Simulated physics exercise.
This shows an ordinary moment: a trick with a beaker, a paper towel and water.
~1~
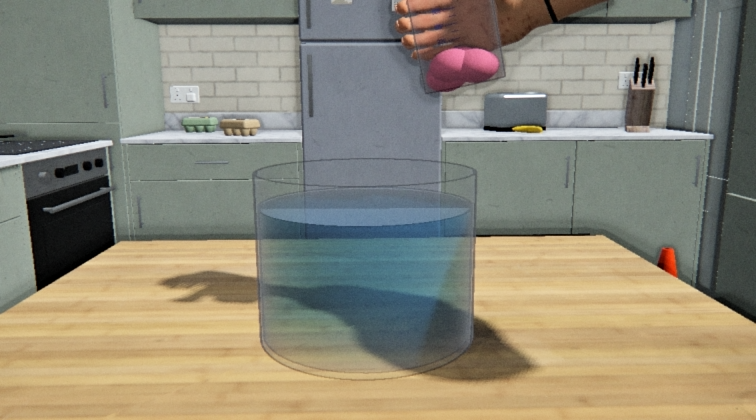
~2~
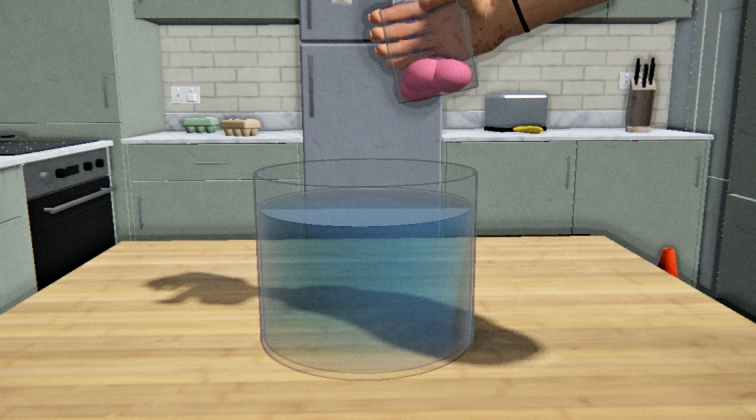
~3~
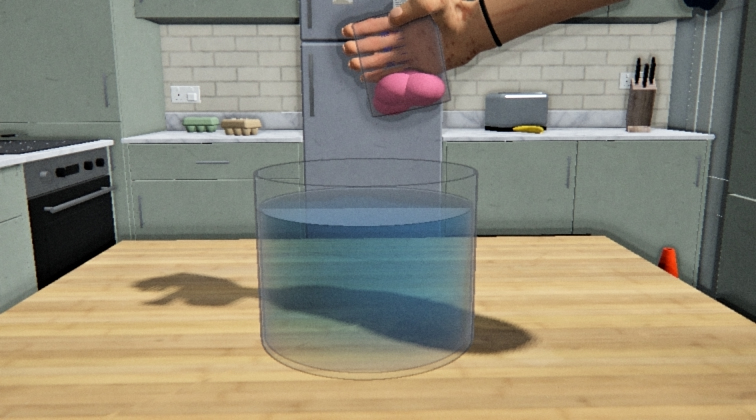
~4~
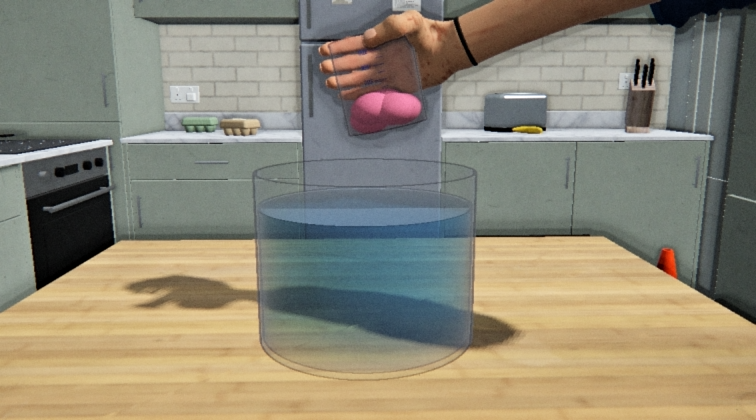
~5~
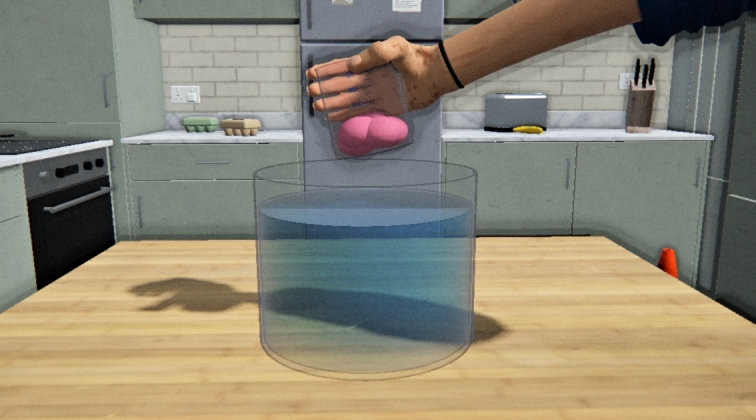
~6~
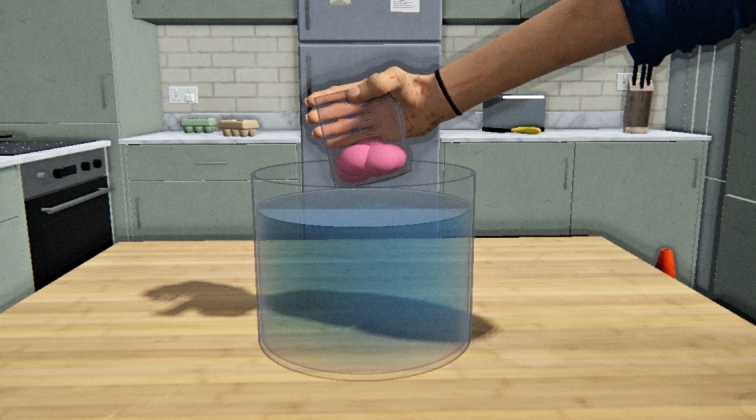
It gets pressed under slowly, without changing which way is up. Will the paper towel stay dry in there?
No.
Shortly, the beaker enters the water.
Then, water pours in as the air escapes.
At the finish, the beaker is under, flooded, and the paper towel is wet.
